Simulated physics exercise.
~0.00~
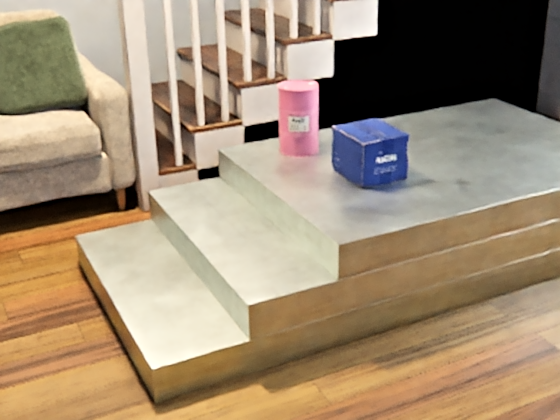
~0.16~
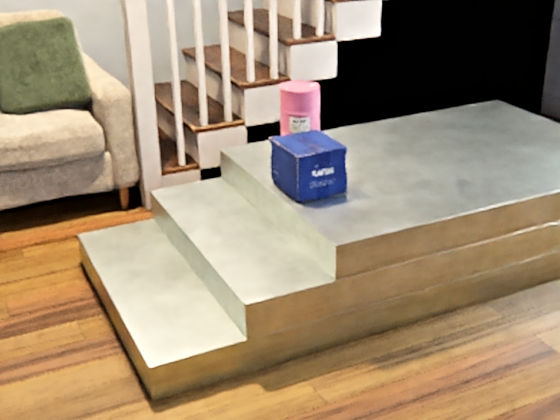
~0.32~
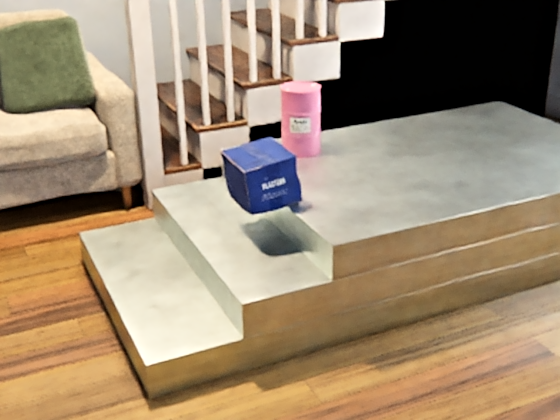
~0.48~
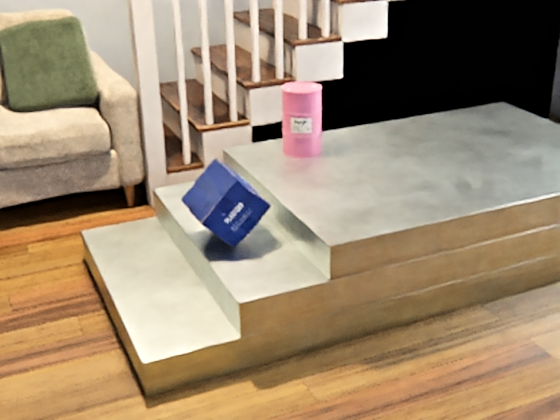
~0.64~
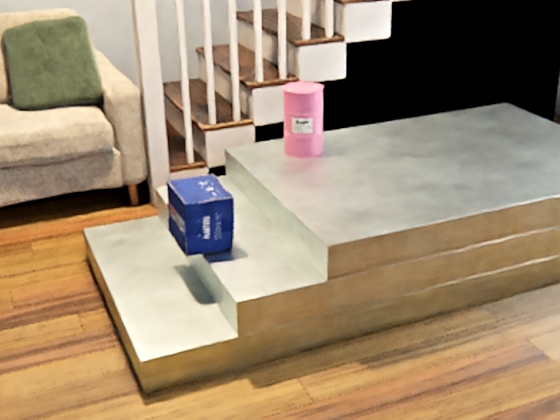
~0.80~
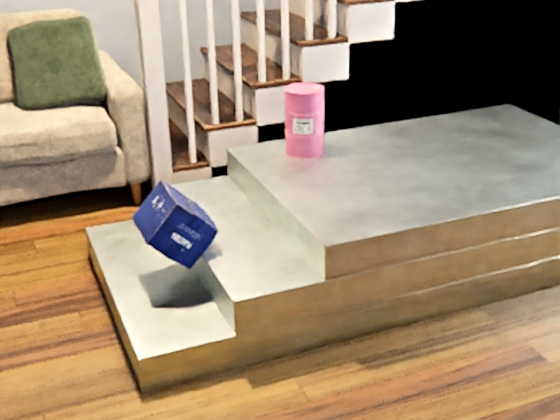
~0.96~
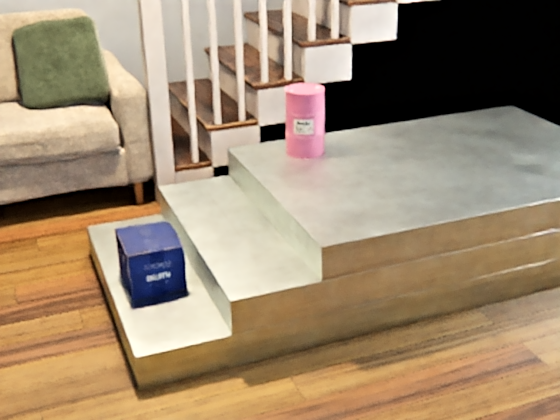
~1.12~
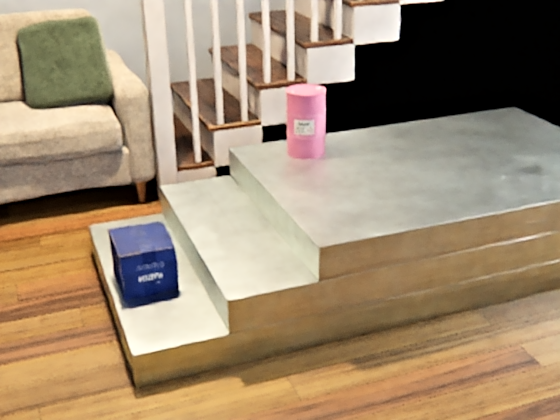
At first, a blue box and a pink canister stand on the grey landing at the top of a short flight of steps, with a pale sofa and a wooden staircase behind. The box slides left past the canister, which stays in its place. It goes over the top edge and tips, tumbling down onto the middle step. Still turning over, it carries on left across that step and over the next edge. It drops to the lowest step and comes to rest there upside down, short of the wooden floor, while the canister remains standing above.
